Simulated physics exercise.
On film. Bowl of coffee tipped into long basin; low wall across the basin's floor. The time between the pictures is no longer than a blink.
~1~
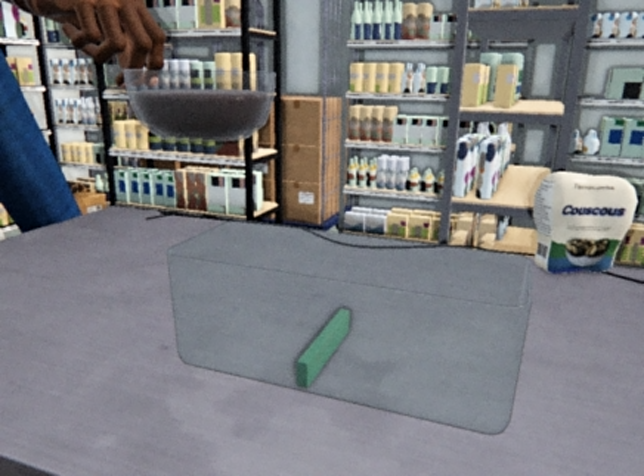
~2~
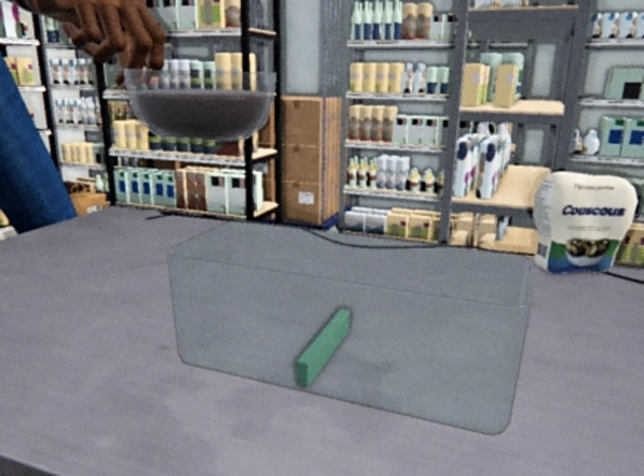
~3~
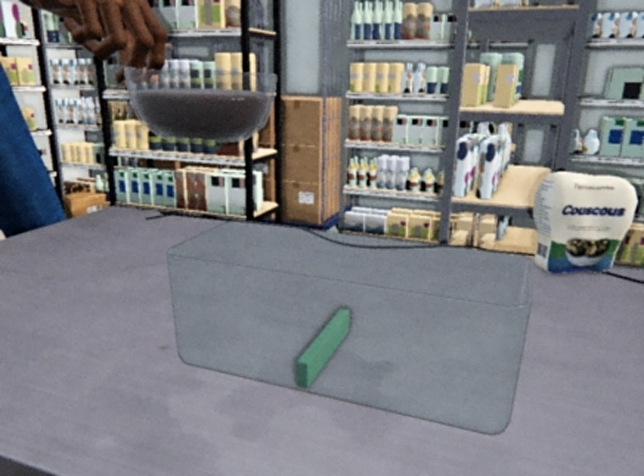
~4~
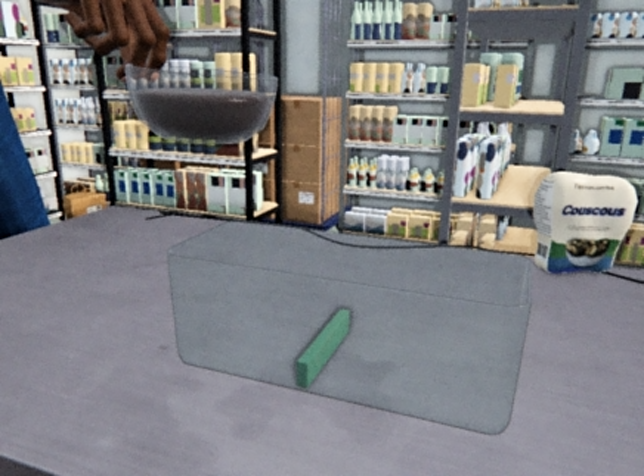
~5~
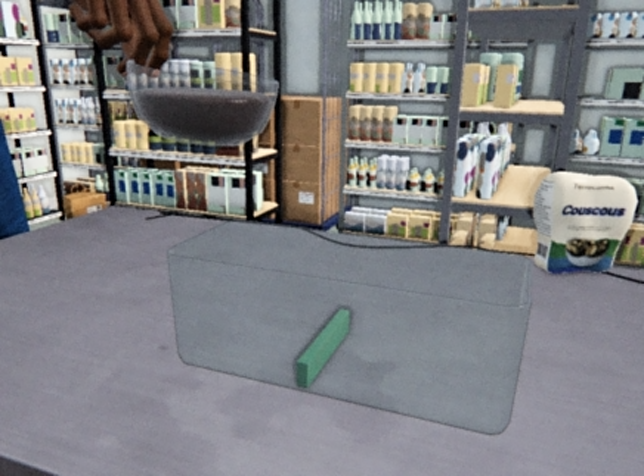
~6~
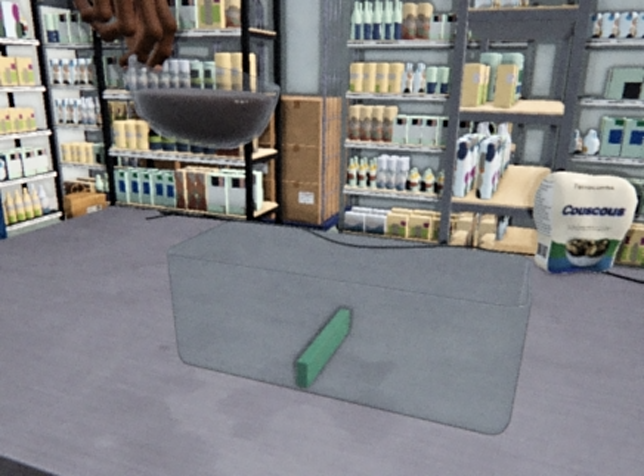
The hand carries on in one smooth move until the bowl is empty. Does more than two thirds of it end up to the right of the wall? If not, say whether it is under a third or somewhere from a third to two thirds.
I expect the share right of the wall to be at least a third but at most two thirds.
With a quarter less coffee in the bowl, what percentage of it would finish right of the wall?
Some 30 per cent.
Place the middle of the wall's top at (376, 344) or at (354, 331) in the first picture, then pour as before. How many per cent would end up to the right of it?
Try 1: Some 15 %; try 2: 5 %.
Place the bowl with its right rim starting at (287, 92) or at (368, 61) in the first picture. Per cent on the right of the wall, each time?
Close to 65 % for the first start and close to 90 % for the second.
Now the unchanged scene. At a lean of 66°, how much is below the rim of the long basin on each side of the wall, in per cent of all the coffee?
On the left near 10 in a hundred, on the right near 5 in a hundred.
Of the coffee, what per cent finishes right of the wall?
Close to 45 percent.
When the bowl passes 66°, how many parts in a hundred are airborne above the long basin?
Near 35 parts in a hundred.
A moment on, the bowl is tipped part way and 49 per cent is still to pour, 8 is left of the wall and 7 right of it.
Next, the bowl is tipped on its side and 5 per cent is still to pour, 42 is left of the wall and 45 right of it.
Then the bowl is tipped right over and 0 per cent is still to pour, 53 is left of the wall and 46 right of it.
Later the bowl is tipped right over and 0 per cent is still to pour, 52 is left of the wall and 47 right of it.
At rest 52 per cent lies left of the wall, 47 right of it and 1 outside.
